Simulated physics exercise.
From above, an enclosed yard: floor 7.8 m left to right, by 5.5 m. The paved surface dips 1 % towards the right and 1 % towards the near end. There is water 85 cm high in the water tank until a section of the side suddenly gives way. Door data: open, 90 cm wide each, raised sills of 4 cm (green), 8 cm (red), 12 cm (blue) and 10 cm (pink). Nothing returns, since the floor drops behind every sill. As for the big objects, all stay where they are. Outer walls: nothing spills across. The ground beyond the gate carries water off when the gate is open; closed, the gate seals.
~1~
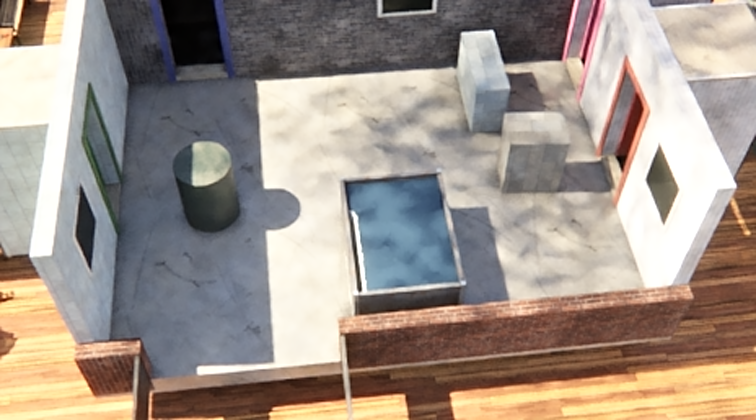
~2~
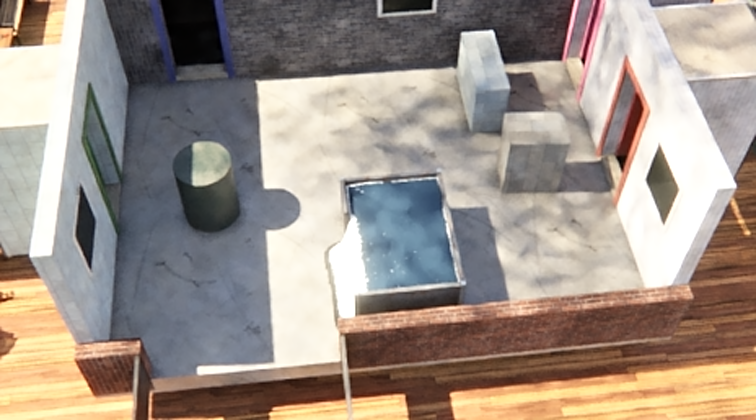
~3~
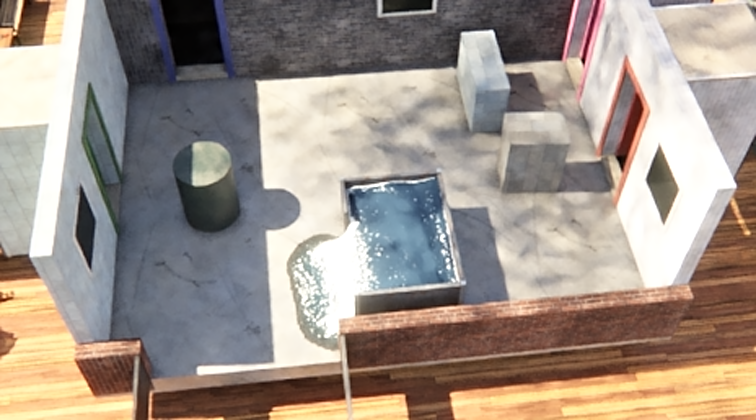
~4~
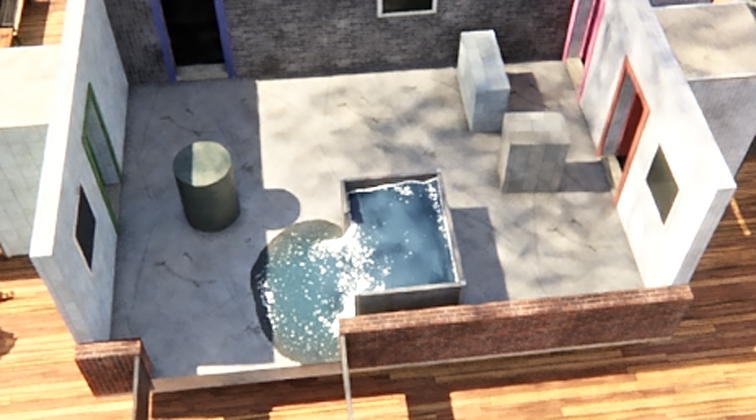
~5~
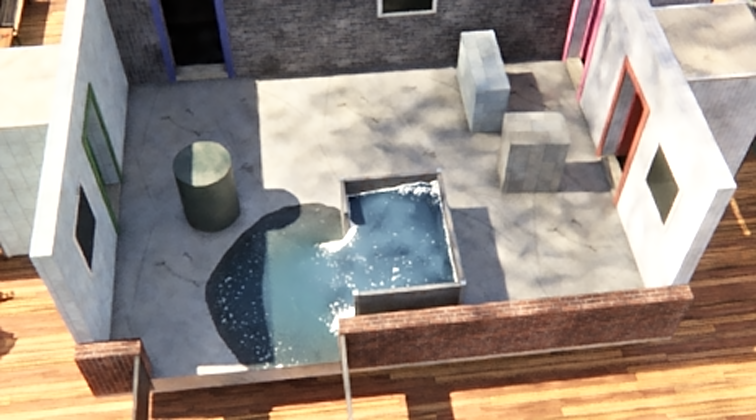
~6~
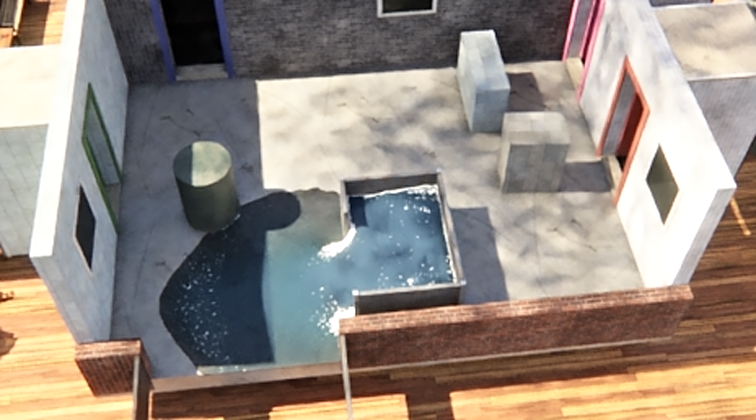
Walled yard with a green cylinder and pale blocks, water pouring from a tank's left side and spreading leftward across the paving.
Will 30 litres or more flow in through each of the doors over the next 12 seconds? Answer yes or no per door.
Green door: Yes, red door: No, blue door: No, pink door: No.
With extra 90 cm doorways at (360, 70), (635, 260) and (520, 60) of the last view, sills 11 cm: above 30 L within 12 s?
In turn: Short of it, short of it, short of it.
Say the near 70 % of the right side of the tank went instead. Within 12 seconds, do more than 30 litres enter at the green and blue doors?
Compared with that limit, green falls short while blue falls short.
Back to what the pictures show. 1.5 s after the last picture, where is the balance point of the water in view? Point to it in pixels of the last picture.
At about (278, 276).
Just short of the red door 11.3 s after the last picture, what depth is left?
About 2.5 cm deep.
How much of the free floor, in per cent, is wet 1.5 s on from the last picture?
Covered: Roughly 30 %.
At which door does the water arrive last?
I'd say the red one.
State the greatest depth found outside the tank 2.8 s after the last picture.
Max around 18 cm.
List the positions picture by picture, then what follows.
In the first picture, the water tank at (400, 233) is whole and still, 85 cm deep.
In the second picture, water pours out at (353, 277) and has run 0.8 m, to (337, 247); typically 7 cm deep outside, 85 cm at the water tank's back.
In the third picture, water pours out at (353, 278) and has run 1.0 m, to (305, 247); typically 13 cm deep outside, 77 cm at the water tank's back.
In the fourth picture, water pours out at (353, 279) and has run 1.5 m, to (258, 267); typically 11 cm deep outside, 74 cm at the water tank's back.
In the fifth picture, water pours out at (353, 279) and has run 2.1 m, to (214, 285); typically 8 cm deep outside, 70 cm at the water tank's back.
In the sixth picture, water pours out at (353, 279) and has run 2.7 m, to (168, 292); typically 7 cm deep outside, 64 cm at the water tank's back.
Then, 0.7 s after the last picture water covers 25 % of the floor and is deepest (47 cm) near (109, 368); green door not reached, red door not reached, blue door not reached, pink door not reached.
Then, 1.5 s after the last picture water covers 30 % of the floor and is deepest (31 cm) near (126, 300); green door 11 cm at the sill, 9 L in, red door not reached, blue door not reached, pink door not reached.
Then, 2.8 s after the last picture water covers 40 % of the floor and is deepest (18 cm) near (201, 233); green door 8 cm at the sill, 36 L in, red door not reached, blue door 11 cm at the sill, 0 L in, pink door not reached.
Then, 6.3 s after the last picture water covers 65 % of the floor and is deepest (7 cm) near (201, 347); green door 3 cm at the sill, 55 L in, red door not reached, blue door 5 cm at the sill, 2 L in, pink door not reached.
Then, 11.3 s after the last picture water covers 75 % of the floor and is deepest (7 cm) near (494, 182); green door 1 cm at the sill, 56 L in, red door 2 cm at the sill, 0 L in, blue door 1 cm at the sill, 2 L in, pink door 3 cm at the sill, 0 L in.
